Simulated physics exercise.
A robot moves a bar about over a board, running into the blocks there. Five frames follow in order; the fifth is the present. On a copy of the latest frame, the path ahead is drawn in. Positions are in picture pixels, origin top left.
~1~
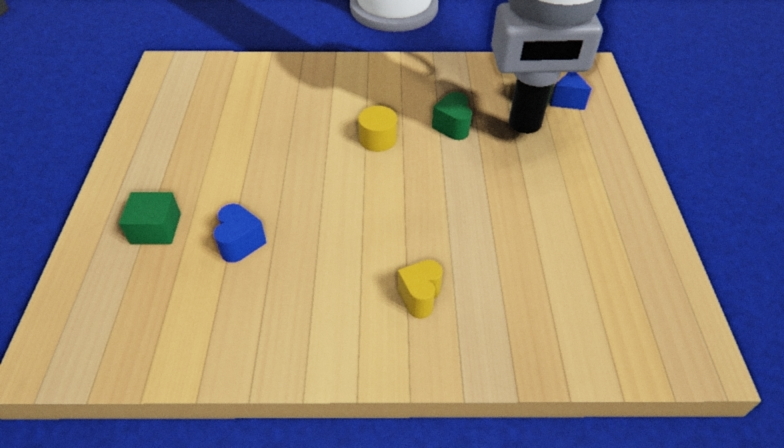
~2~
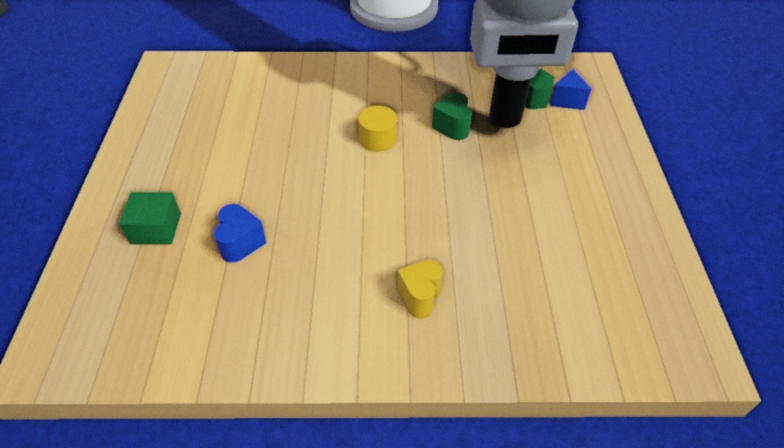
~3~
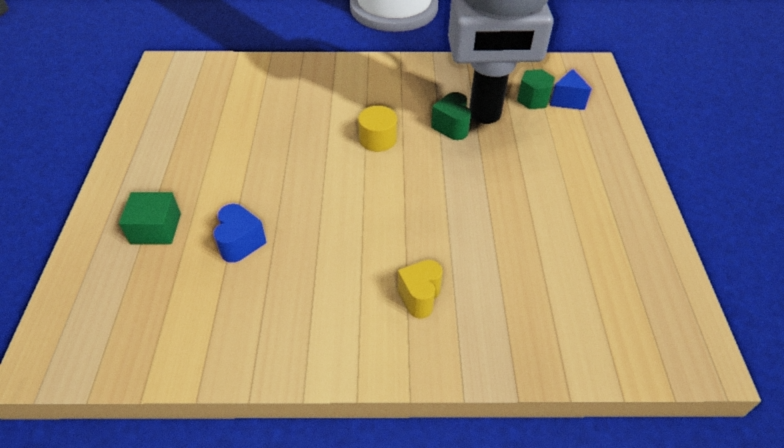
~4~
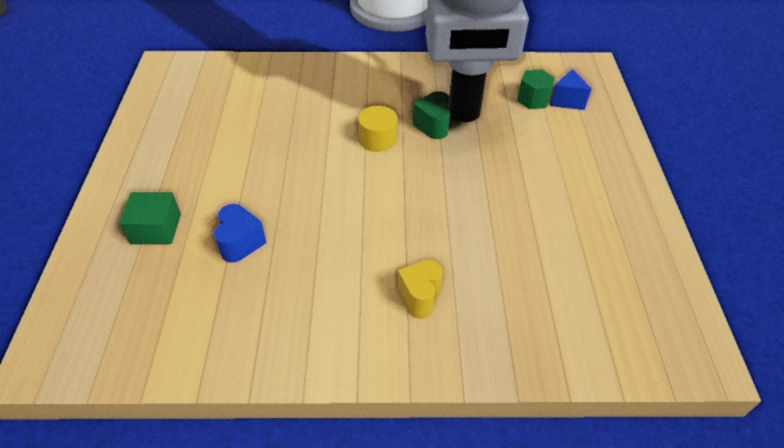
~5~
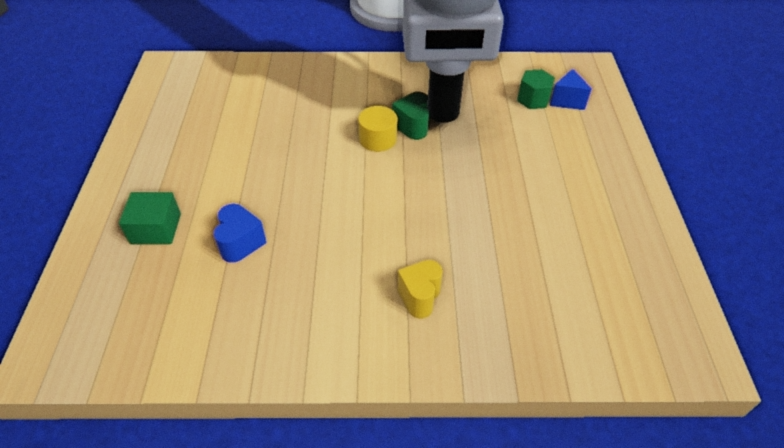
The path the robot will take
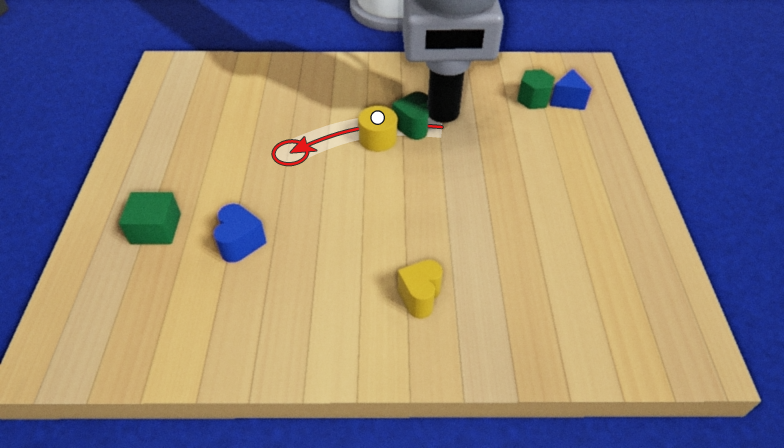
On a wooden board, a robot's black bar moves left past still blocks, then pushes a green heart-shaped block toward a yellow cylinder.
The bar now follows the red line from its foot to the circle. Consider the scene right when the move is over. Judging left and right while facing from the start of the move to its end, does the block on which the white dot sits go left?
I believe so.
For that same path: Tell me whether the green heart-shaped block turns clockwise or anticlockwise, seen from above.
It makes a clockwise turn.
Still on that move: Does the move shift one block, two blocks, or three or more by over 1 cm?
Looking at the path, I think two of the blocks end up more than 1 cm away.
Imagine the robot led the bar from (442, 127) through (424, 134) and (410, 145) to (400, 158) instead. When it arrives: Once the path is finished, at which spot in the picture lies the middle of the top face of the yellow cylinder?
Located at (355, 121).
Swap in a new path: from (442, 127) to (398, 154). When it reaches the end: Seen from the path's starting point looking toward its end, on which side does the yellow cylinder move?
Right-hand side.
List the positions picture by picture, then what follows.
In the first frame, bar's lower end at (525, 123); yellow cylinder at (378, 118); green heart-shaped block at (455, 105).
In the second frame, bar at (505, 118); blocks still.
In the third frame, bar at (485, 114); blocks still.
In the fourth frame, bar at (464, 112); green heart-shaped block at (435, 104).
In the fifth frame, bar at (443, 113); yellow cylinder at (378, 118); green heart-shaped block at (414, 104).
Drawn move, from (442, 127) over (390, 125) and (339, 134) to (290, 153); the dot is on the yellow cylinder.
What follows on the original path. One third of the way, bar at (390, 111); yellow cylinder at (346, 126); green heart-shaped block at (360, 102).
Two thirds of the way, bar at (337, 119); yellow cylinder at (327, 136); green heart-shaped block at (309, 105), turned 15° clockwise.
At the end, bar at (288, 138); yellow cylinder at (311, 150); green heart-shaped block at (290, 107), turned 60° clockwise.
